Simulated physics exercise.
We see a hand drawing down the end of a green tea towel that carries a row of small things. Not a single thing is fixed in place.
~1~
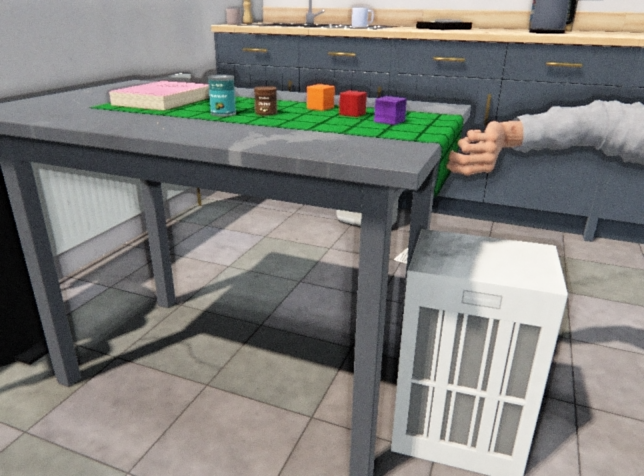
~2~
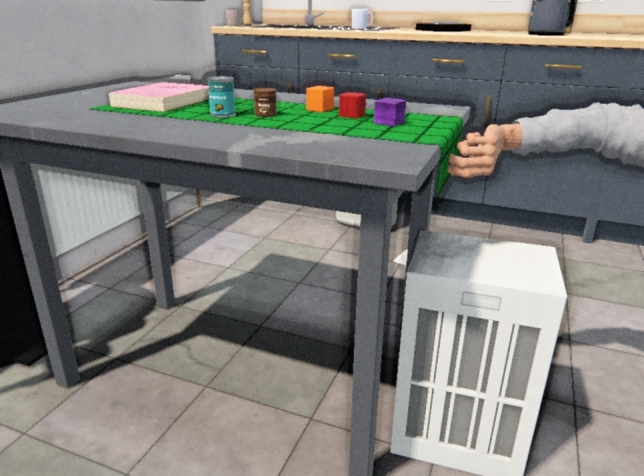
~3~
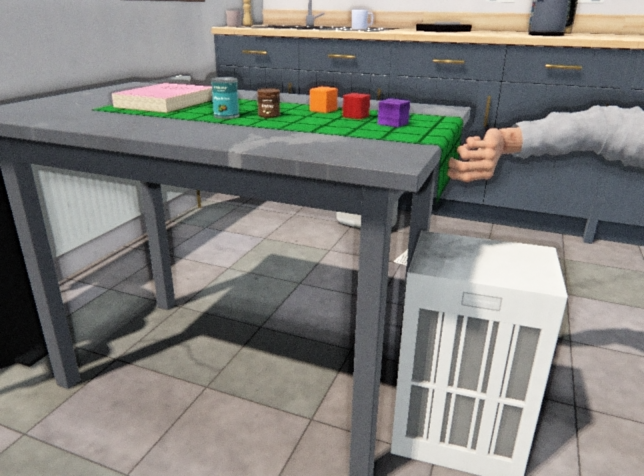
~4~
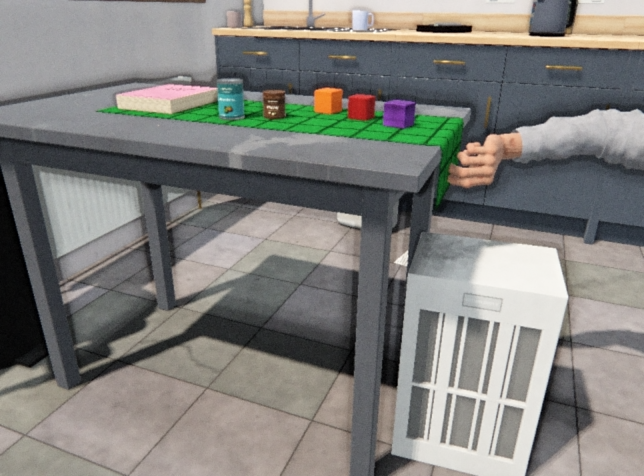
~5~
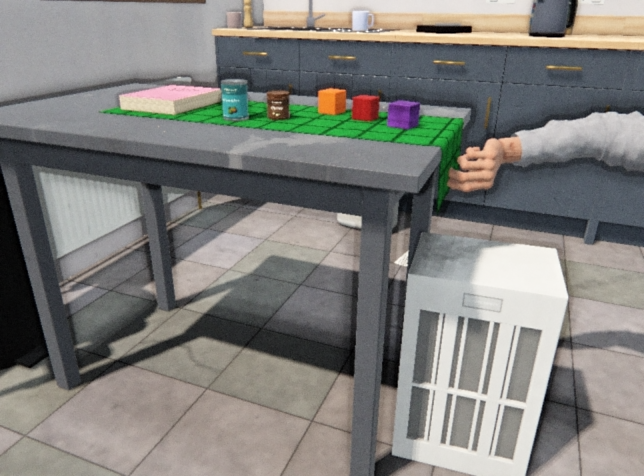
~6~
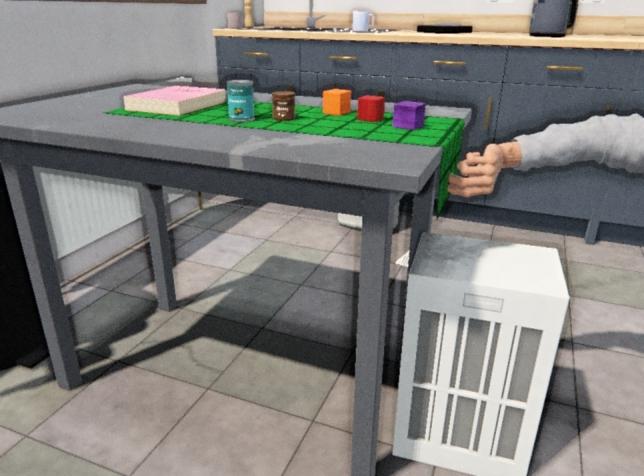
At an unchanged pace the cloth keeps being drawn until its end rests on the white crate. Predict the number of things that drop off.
The number is one.
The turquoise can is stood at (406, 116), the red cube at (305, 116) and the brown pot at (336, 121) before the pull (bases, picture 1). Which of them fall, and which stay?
In the end the turquoise can is no longer on top, the red cube is still on top, and the brown pot is still on top.
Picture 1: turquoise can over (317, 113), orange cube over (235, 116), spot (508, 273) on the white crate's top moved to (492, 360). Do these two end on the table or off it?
Result - the turquoise can comes off, and the orange cube stays put.
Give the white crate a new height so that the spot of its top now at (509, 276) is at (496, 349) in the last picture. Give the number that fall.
4.
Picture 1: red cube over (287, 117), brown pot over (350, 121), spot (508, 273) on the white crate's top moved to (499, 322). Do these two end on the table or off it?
Red cube: Safe; brown pot: Lost.
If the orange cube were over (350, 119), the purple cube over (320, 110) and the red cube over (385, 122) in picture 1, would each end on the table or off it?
For the orange cube it's staying, for the purple cube it's staying, for the red cube it's falling.
A little later, hem near (445, 226); all still up.
Next, hem on the crate; purple cube gone.
When it is over, hem on the crate; purple cube gone. The count of fallen things is one.
